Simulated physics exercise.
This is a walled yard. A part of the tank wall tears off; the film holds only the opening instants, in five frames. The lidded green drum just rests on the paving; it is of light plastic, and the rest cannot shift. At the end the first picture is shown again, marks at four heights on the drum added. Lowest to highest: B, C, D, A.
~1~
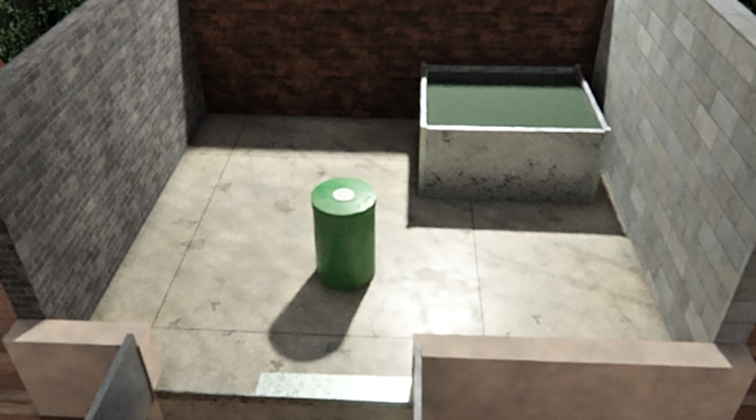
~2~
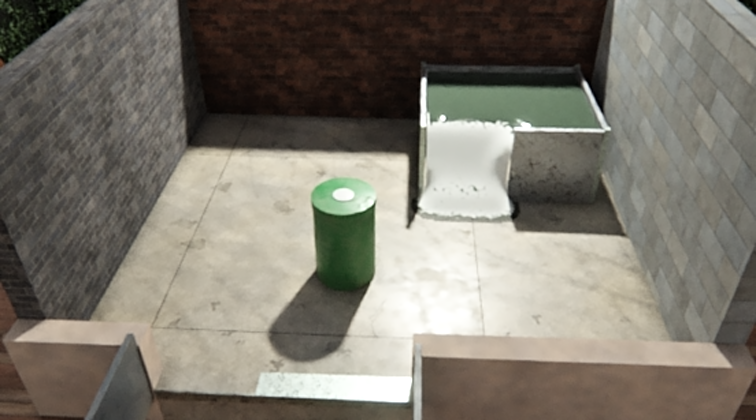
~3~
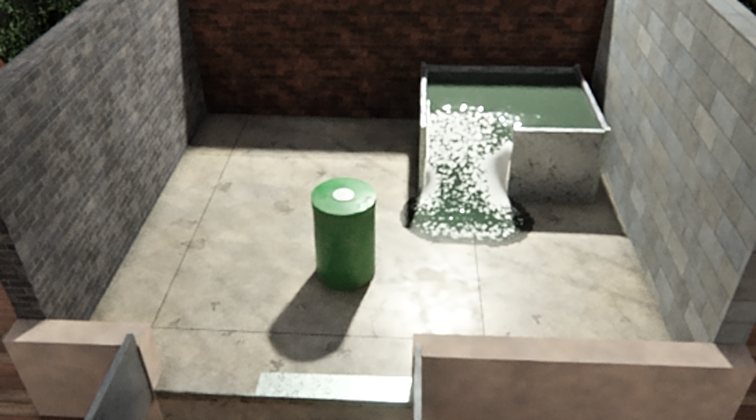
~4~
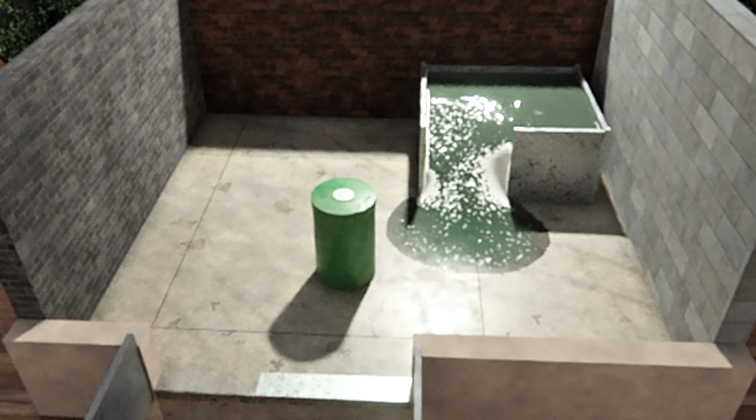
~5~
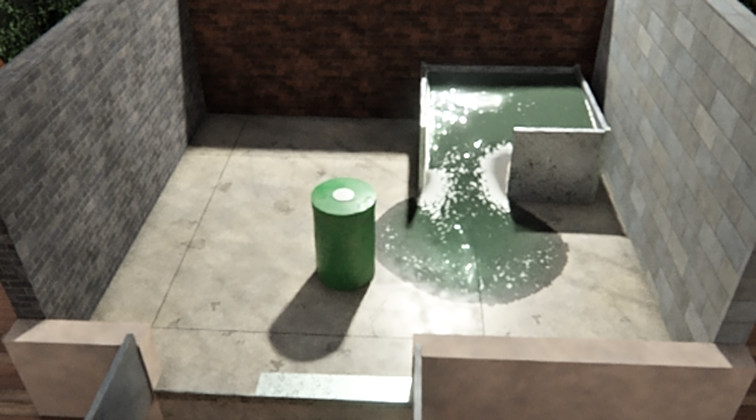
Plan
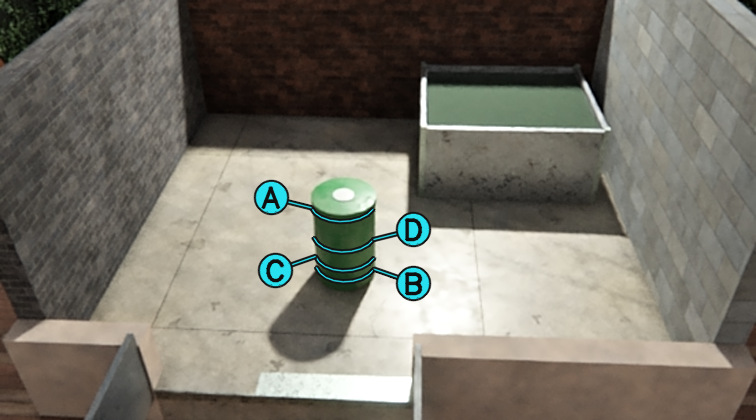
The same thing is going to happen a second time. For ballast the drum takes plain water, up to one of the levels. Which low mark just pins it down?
Go for D.
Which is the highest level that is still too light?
C it is.
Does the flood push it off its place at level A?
No, not at all.
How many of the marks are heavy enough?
Two.
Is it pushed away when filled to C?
Yes, that goes wrong.
On the marked copy, A at (339, 221); B at (343, 281); C at (342, 270); D at (341, 252); from the bottom up B, C, D, A.
For level A, it does not move.
For level B, it is pushed about 3 times its own width away.
For level C, it is pushed about half its own width away.
For level D, it does not move.
